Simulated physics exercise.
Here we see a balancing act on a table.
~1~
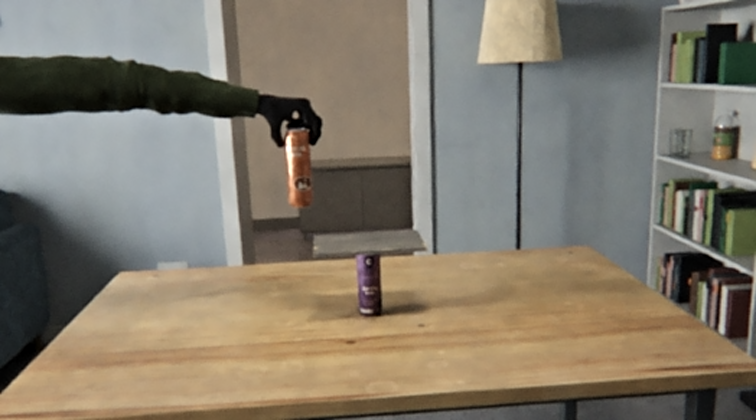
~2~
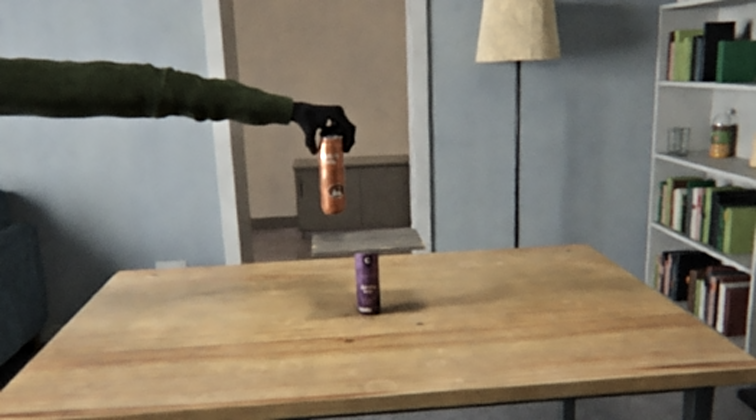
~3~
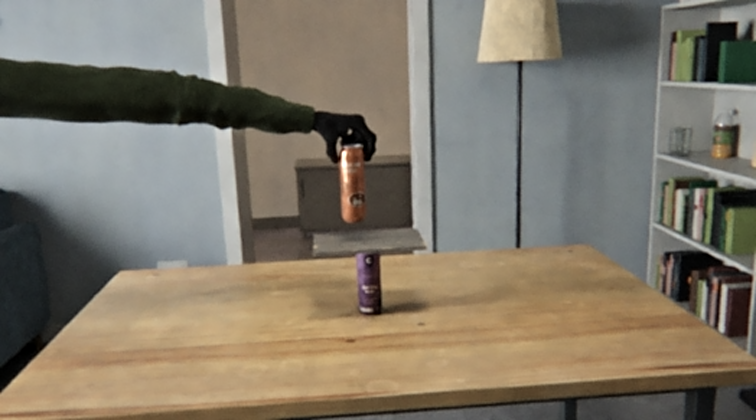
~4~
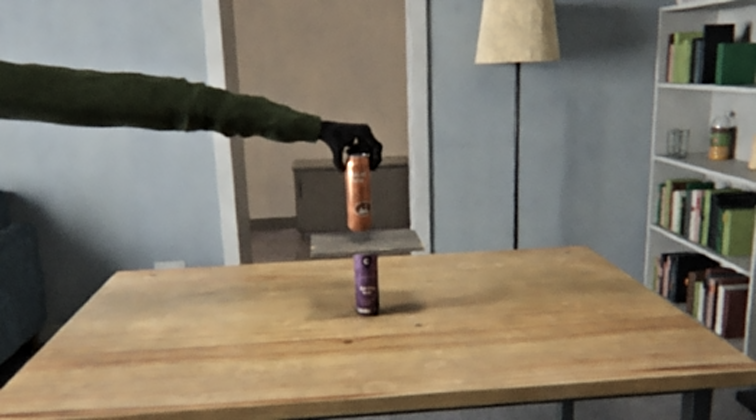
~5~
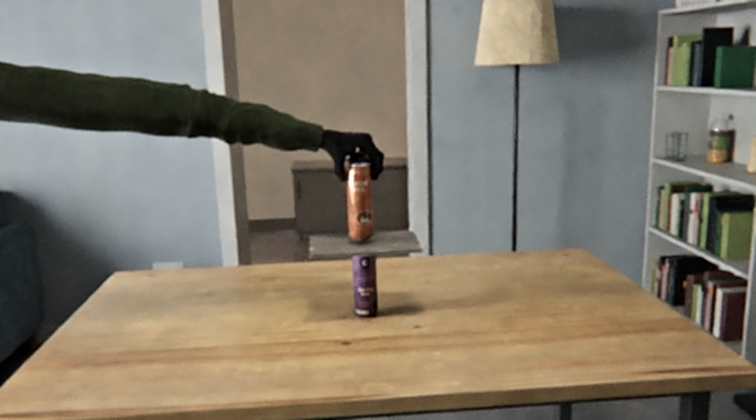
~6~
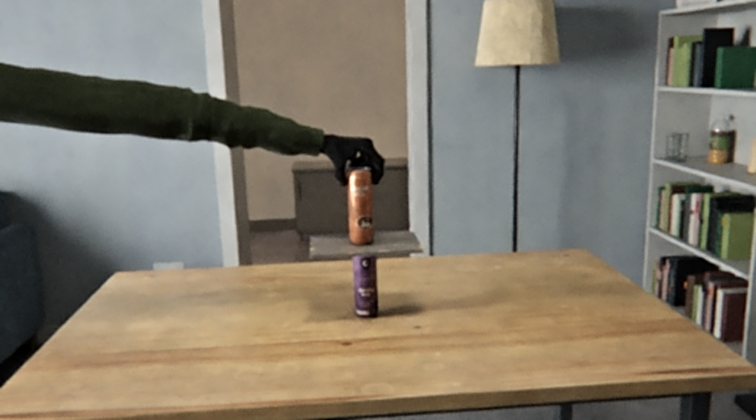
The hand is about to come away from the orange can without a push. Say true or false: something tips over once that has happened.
False - nothing tips over.
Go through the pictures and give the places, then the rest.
The first frame shows on its way; orange can (299, 168); grey board (368, 243).
The second frame shows on its way; orange can (332, 175); grey board (367, 242).
The third frame shows on its way; orange can (353, 184); grey board (368, 242).
The fourth frame shows on its way; orange can (359, 193); grey board (366, 243).
The fifth frame shows on its way; orange can (360, 202); grey board (364, 244).
The sixth frame shows in place under the hand; orange can (361, 207); grey board (365, 244).
Then, 0.40 s later than the last frame, all is still.
Then, 1.00 s later than the last frame, orange can resting near (361, 207).
When it is over, all 3 as before. End places, in pixels of the last picture, orange can near (361, 207). The stack stays up.
